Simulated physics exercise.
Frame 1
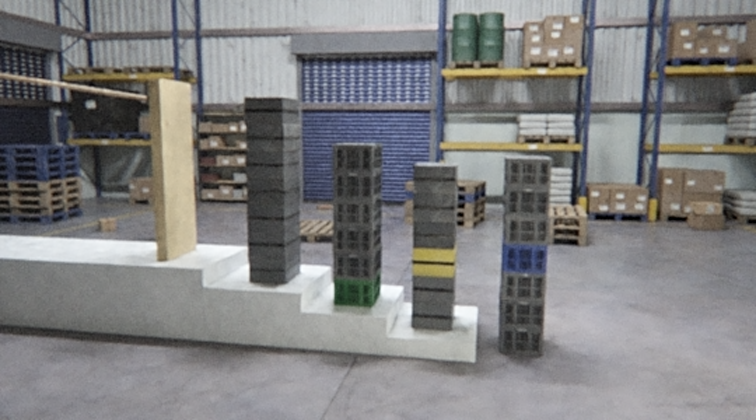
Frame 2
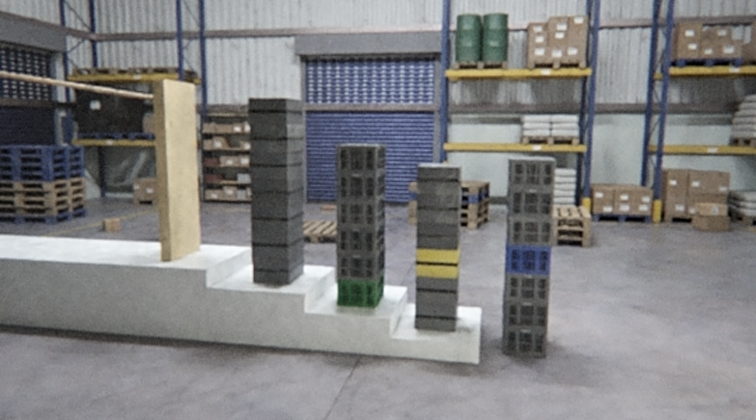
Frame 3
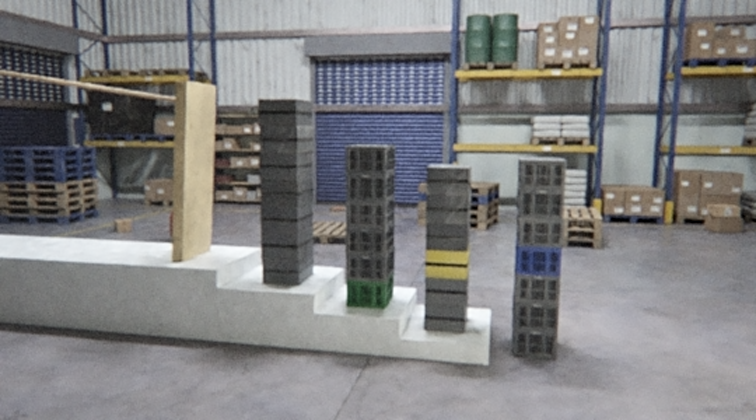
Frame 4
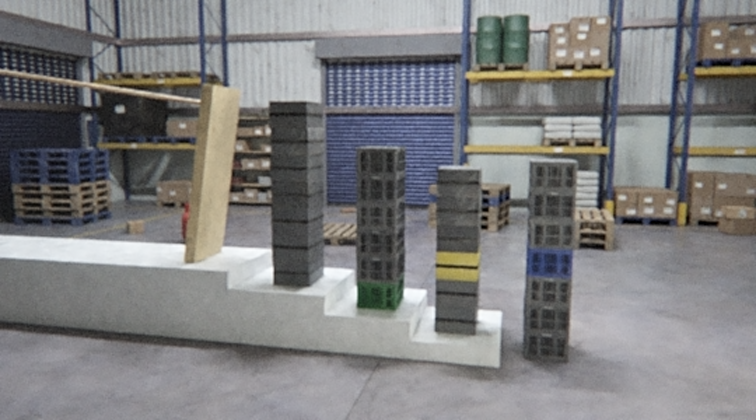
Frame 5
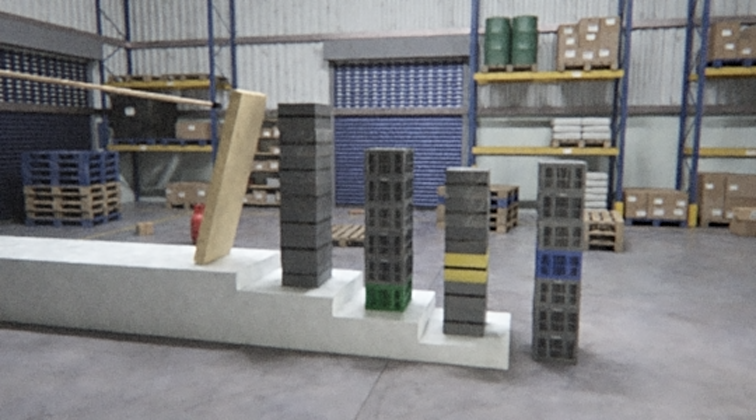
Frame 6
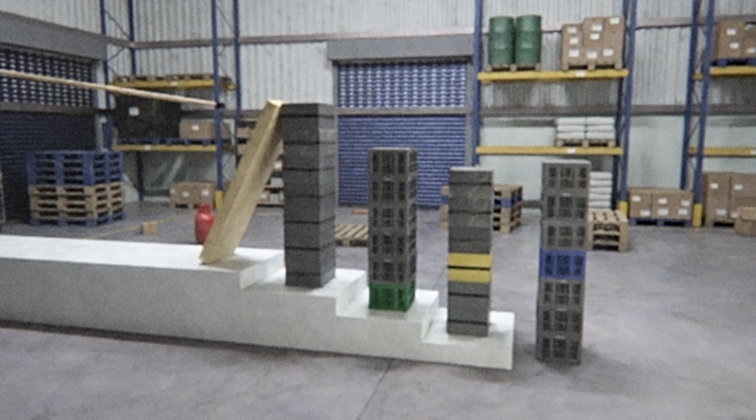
In a warehouse, a pole pushes a wooden board on a stepped platform, and it leans right against undisturbed dark crate stacks.
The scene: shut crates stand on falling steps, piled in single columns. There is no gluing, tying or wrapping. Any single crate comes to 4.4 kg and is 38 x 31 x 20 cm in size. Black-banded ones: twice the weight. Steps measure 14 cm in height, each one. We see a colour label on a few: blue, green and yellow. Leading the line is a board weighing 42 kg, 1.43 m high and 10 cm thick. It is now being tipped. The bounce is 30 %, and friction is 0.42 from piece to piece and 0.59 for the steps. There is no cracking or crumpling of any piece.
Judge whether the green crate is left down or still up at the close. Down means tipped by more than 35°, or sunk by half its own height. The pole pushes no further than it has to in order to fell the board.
At the close the green crate is still up.
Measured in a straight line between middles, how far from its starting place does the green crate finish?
Roughly 0 centimetres.
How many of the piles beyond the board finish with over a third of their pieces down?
4.
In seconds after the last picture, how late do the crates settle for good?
Time: About 3.5 s.
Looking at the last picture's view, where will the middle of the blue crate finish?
Roughly (712, 348).
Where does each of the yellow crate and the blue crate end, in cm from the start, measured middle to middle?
Yellow shifts 70 cm and blue shifts 120 cm.
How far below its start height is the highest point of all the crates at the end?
Something like 85 cm, give or take.
Then, 0.90 s after the last picture, board 55° from upright; 1 of the 26 crates down; green crate unmoved.
Then, 1.54 s after the last picture, board 67° from upright; 6 of the 26 crates down; green crate leaning 17°; yellow crate leaning 18°.
Then, 2.12 s after the last picture, board 67° from upright; 22 of the 26 crates down; green crate shifted 25 mm; yellow crate leaning 64°, 24 cm lower.
Then, 2.60 s after the last picture, board 67° from upright; 22 of the 26 crates down; green crate shifted 21 mm; blue crate on its side.
At rest, board 67° from upright; 22 of the 26 crates down; green crate shifted 20 mm; yellow crate on its side; blue crate on its side. As the last picture would show them, middles, green crate near (396, 291), yellow crate near (560, 305).
